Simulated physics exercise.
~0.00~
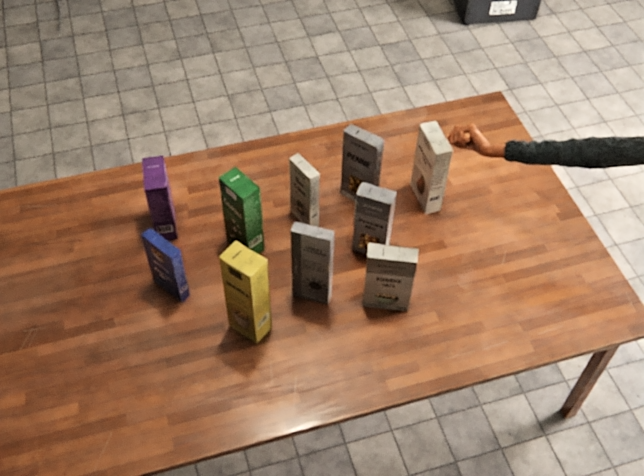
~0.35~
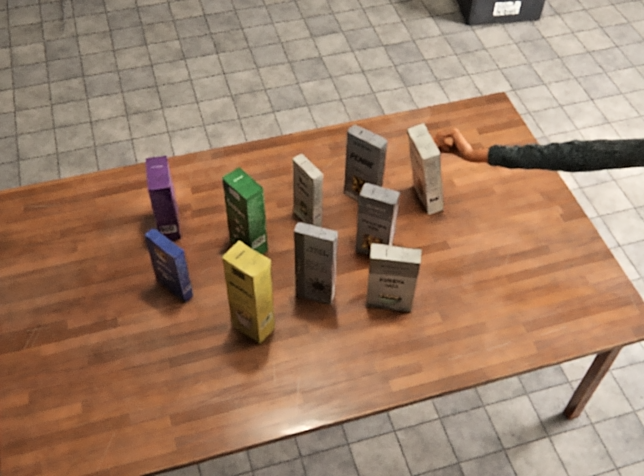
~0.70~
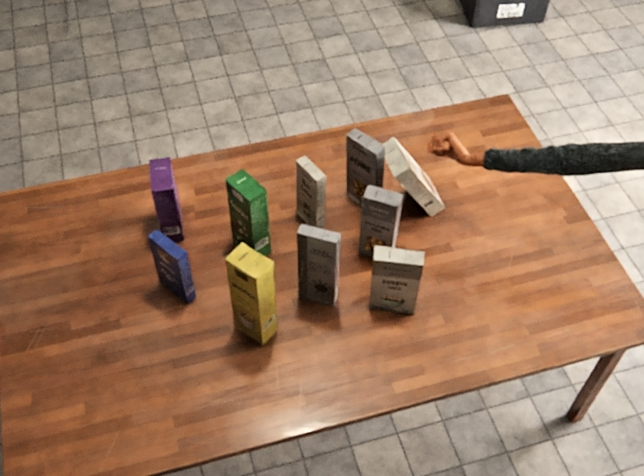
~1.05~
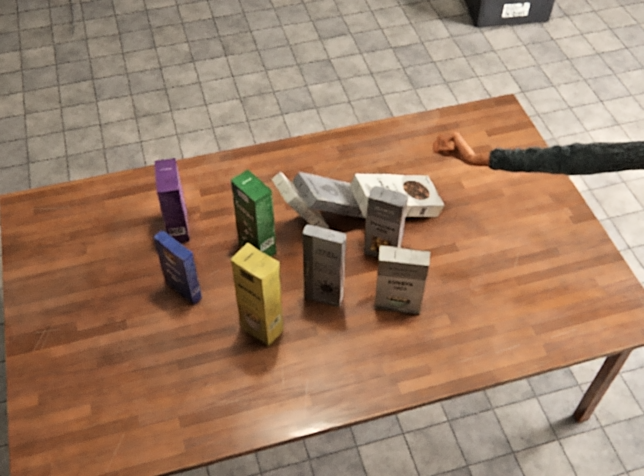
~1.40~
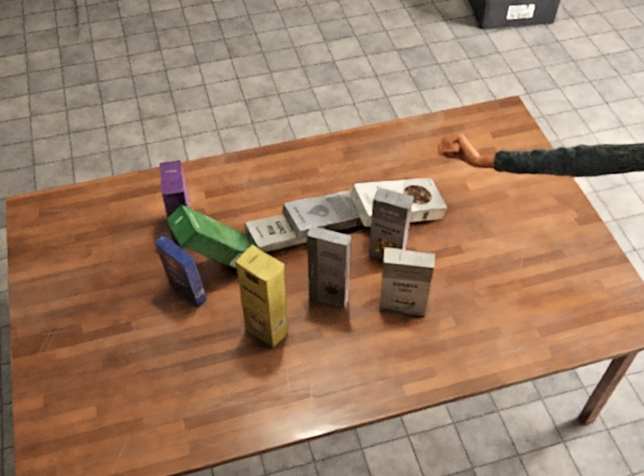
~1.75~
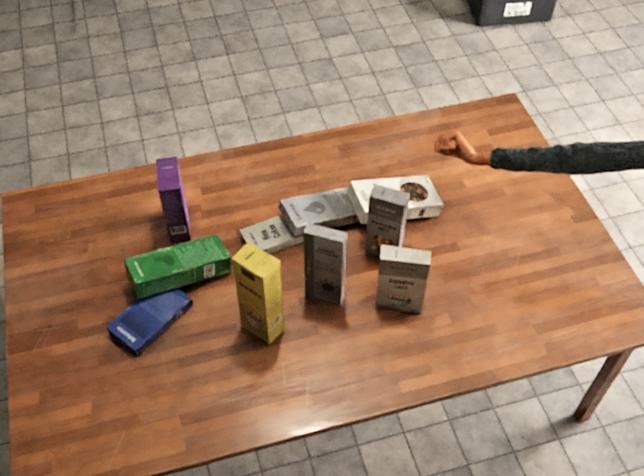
On a wooden table in a tiled room, a finger tipped a white box leftward, and it toppled two neighbouring boxes, then the green one, which knocked over the blue one; the purple, yellow and three grayish boxes were left standing.
